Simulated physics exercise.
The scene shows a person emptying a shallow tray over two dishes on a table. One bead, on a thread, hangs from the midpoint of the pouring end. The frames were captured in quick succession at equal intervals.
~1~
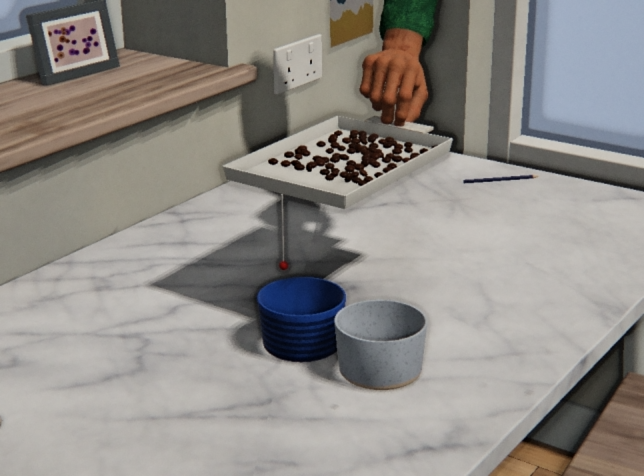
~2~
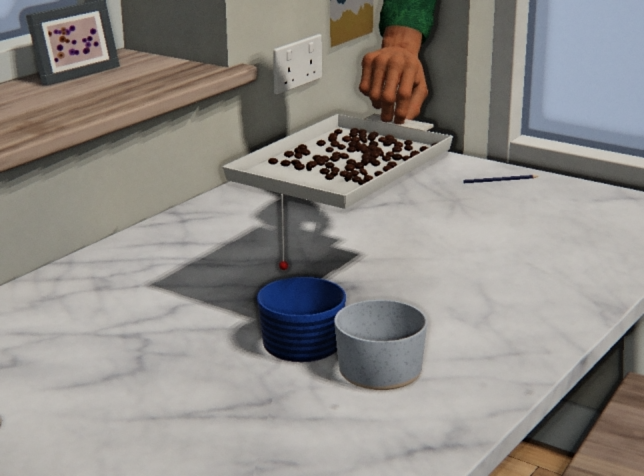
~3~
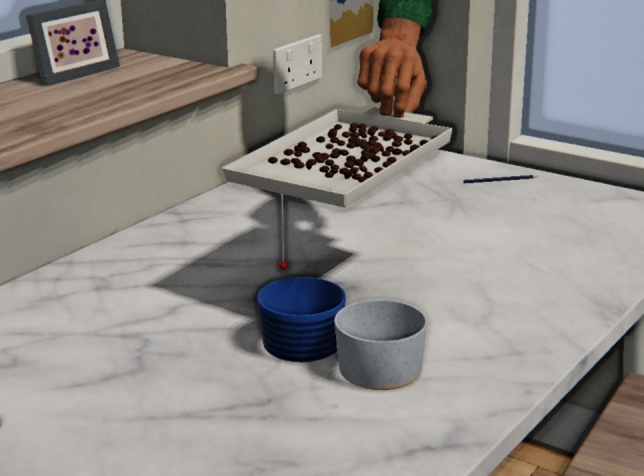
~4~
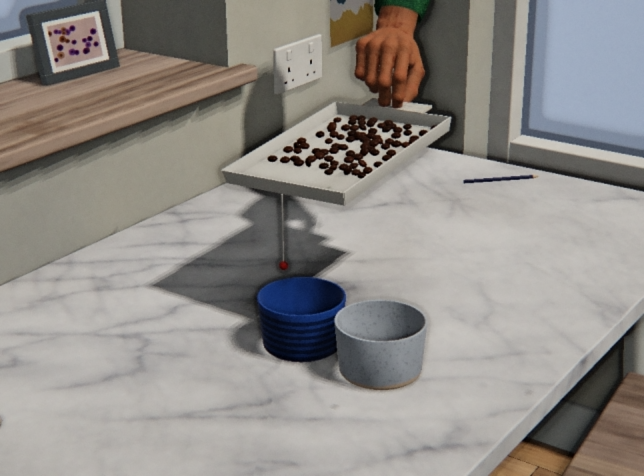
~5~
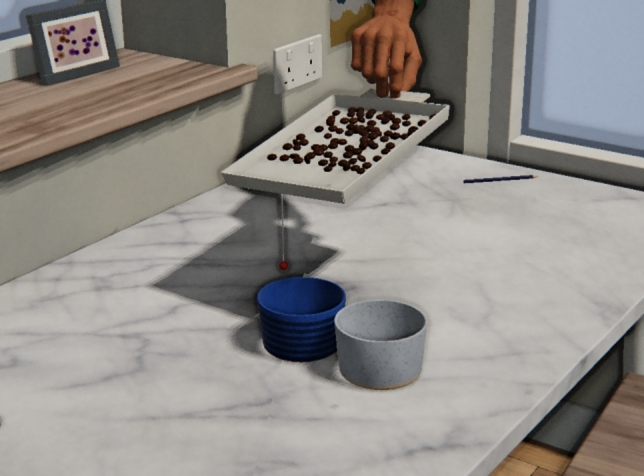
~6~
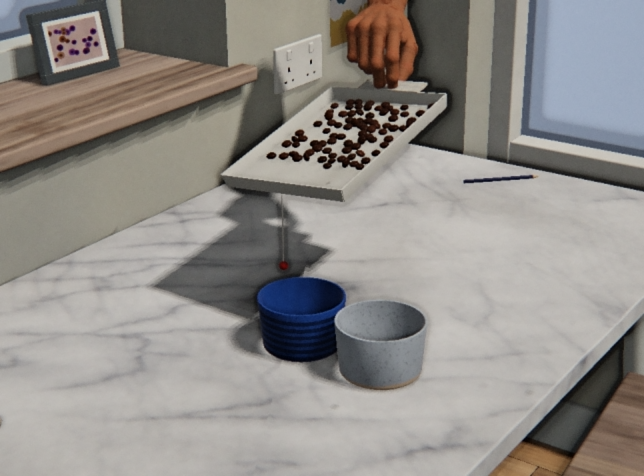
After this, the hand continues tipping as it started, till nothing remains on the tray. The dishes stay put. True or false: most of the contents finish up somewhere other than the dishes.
True.
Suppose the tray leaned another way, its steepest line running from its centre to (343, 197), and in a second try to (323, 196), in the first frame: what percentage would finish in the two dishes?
60 and 80 per cent, in that order.
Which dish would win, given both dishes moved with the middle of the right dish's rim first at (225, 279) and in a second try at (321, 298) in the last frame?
Well, the first go goes to the rightmost dish, and the second to the leftmost dish.
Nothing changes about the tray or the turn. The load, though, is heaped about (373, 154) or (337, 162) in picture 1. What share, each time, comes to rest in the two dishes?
It would be roughly 0 per cent for the first and roughly 0 per cent for the second.
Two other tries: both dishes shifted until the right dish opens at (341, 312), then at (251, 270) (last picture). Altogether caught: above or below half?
For the two tries in order: Not as much as half, exceeding half.
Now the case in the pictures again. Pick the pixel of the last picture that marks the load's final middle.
Somewhere close to (211, 318) in the last picture.
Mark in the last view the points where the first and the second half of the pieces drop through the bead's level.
First close to (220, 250), next close to (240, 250).
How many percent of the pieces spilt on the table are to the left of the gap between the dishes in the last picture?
It comes out at roughly 100 percent.
Soon, tray tipped steeply; all on the tray.
A while on, tray tipped right over; about two thirds on the tray; about a quarter outside both; a small part in the air.
Towards the end, tray tipped past a quarter turn; all outside both.
Finally, tray tipped past a quarter turn; none in the right dish; none in the left dish; all outside both.
